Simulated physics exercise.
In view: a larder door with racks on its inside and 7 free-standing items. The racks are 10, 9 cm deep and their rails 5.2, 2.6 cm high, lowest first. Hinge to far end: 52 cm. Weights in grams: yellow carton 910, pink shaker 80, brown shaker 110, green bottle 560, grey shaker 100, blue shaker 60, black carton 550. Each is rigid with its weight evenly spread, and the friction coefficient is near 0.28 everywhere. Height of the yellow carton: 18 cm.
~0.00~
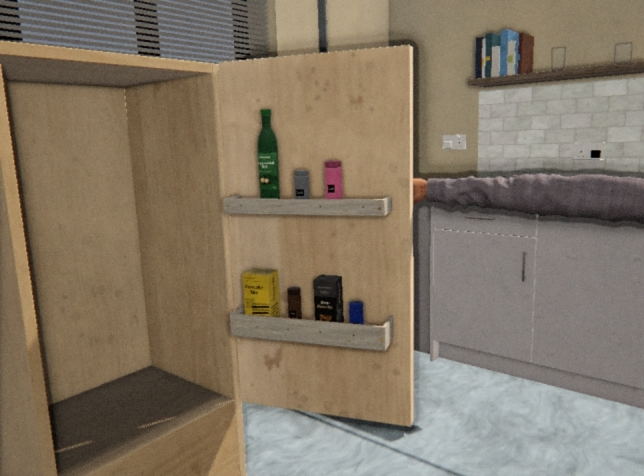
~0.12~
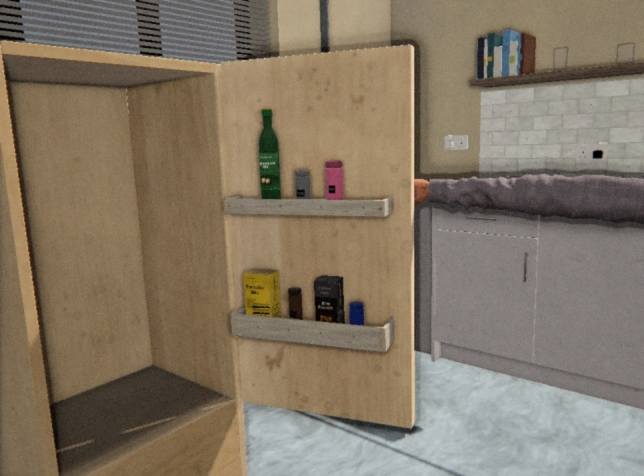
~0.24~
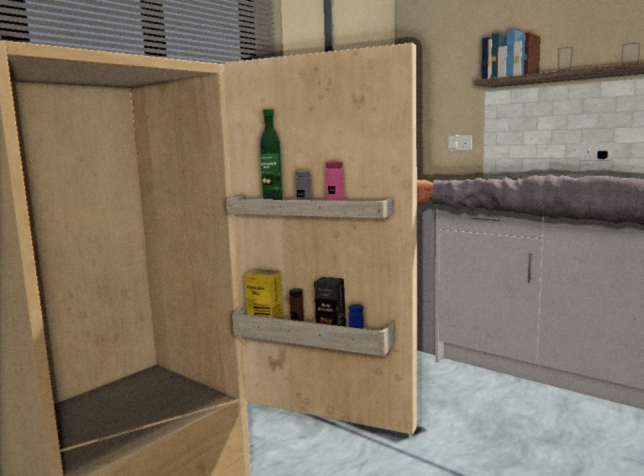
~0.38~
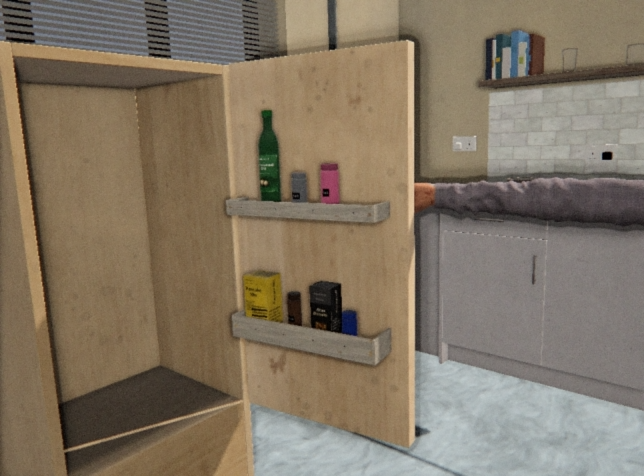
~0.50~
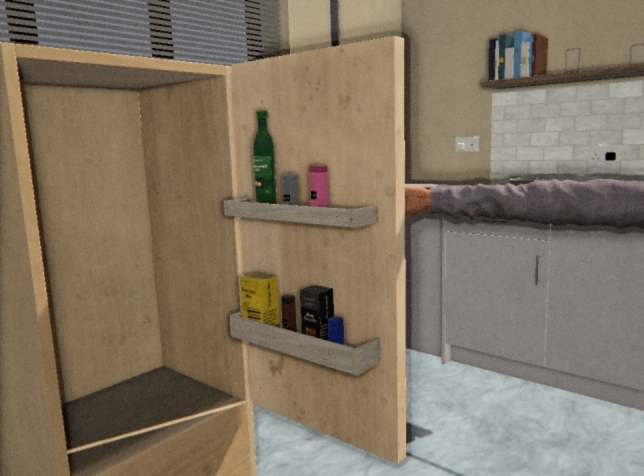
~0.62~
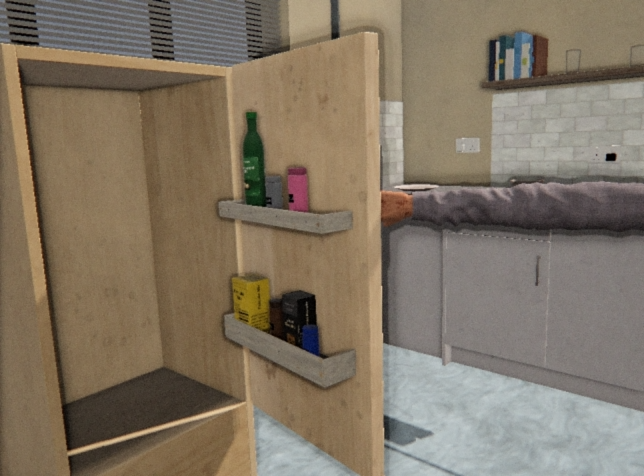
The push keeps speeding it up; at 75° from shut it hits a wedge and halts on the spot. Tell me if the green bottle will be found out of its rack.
The green bottle stays in.
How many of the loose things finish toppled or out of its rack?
That comes to 0.
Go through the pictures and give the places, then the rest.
In the first frame, door at 110°; green bottle (268, 158); yellow carton (262, 300).
In the second frame, door at 109°; brown shaker (296, 308); grey shaker (303, 189).
In the third frame, door at 106°; blue shaker (356, 324); black carton (330, 307).
In the fourth frame, door at 99°; yellow carton (264, 302); pink shaker (330, 188).
In the fifth frame, door at 91°; brown shaker (289, 317); grey shaker (291, 194).
In the sixth frame, door at 80°; green bottle (254, 163); blue shaker (311, 347).
By 0.72 s, door at 75°; pink shaker tilted 4°; grey shaker tilted 4°; black carton 3 cm from its spot.
By 0.82 s, door at 75°; green bottle tilted 4° near (242, 163); pink shaker tilted 12°; black carton 3 cm from its spot.
By 1.02 s, door at 75°; green bottle tilted 3° near (249, 163); pink shaker tilted 8°; black carton 3 cm from its spot.
By 1.62 s, door at 75°; black carton 3 cm from its spot; brown shaker 3 cm from its spot; pink shaker 2 cm from its spot.
When it is over (2.4 s), all 7 within 5 cm of the start. In the last view, green bottle near (246, 163).
